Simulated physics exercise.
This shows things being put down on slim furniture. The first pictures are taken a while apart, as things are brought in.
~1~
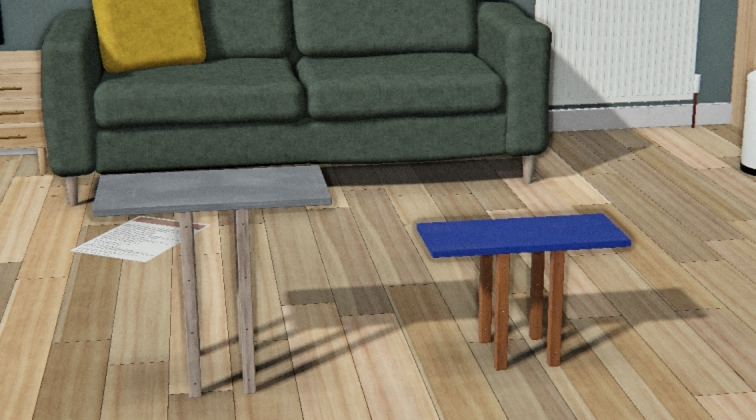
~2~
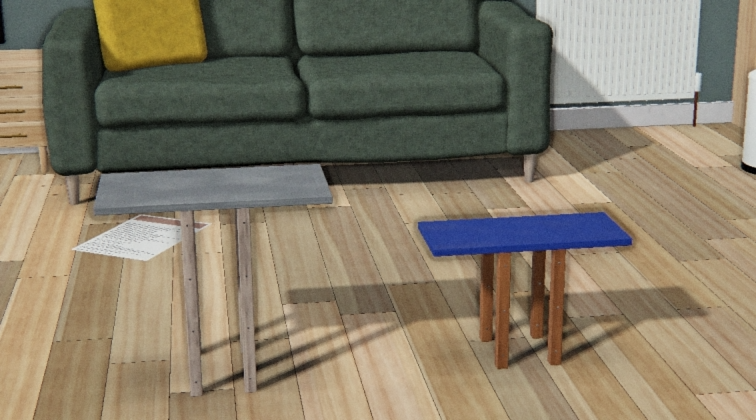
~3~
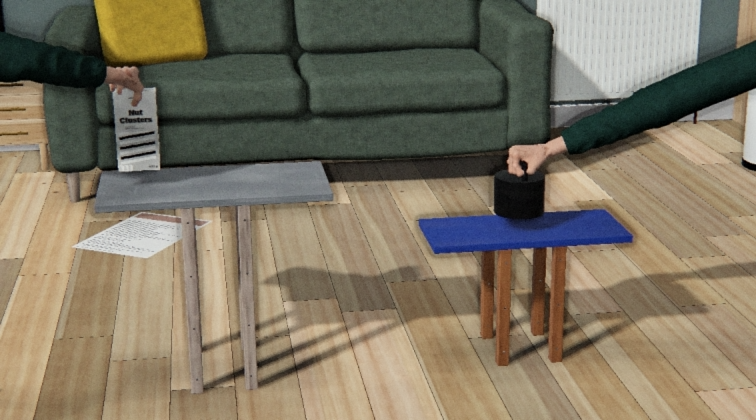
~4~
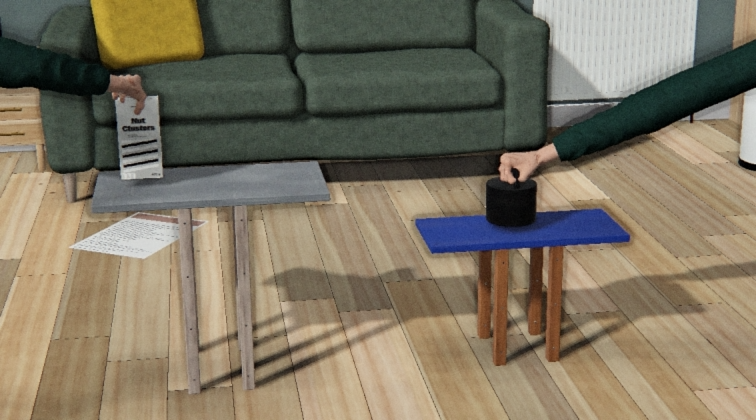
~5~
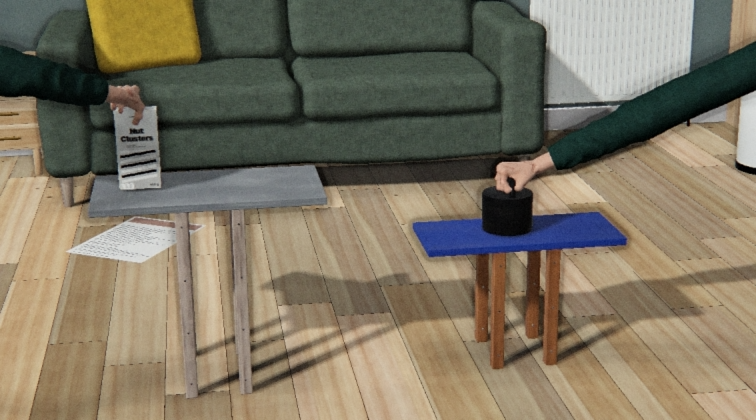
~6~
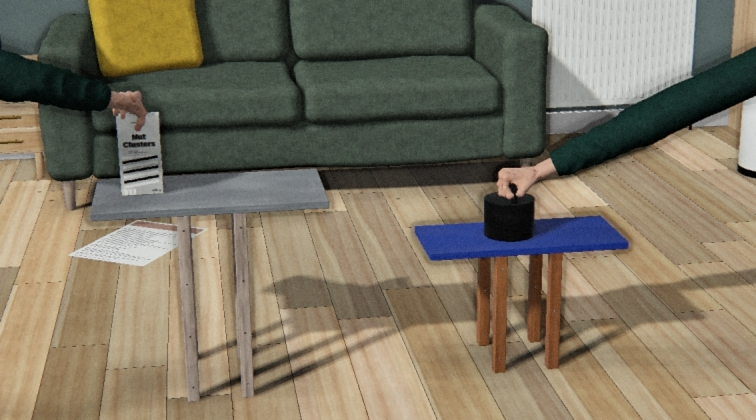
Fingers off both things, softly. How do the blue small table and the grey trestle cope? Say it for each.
In the end the blue small table stays flat on its feet and the grey trestle stays flat on its feet.
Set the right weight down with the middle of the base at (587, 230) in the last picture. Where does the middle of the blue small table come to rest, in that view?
About (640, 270).
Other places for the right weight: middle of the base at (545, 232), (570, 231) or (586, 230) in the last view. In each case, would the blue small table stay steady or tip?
In turn it does not tip; tilts up; topples.
Then, 0.62 s later than the last frame, blue small table at rest near (519, 237); grey trestle at rest near (210, 194).
When it is over, the blue small table keeps steady, near (519, 237); the grey trestle keeps steady, near (210, 194).
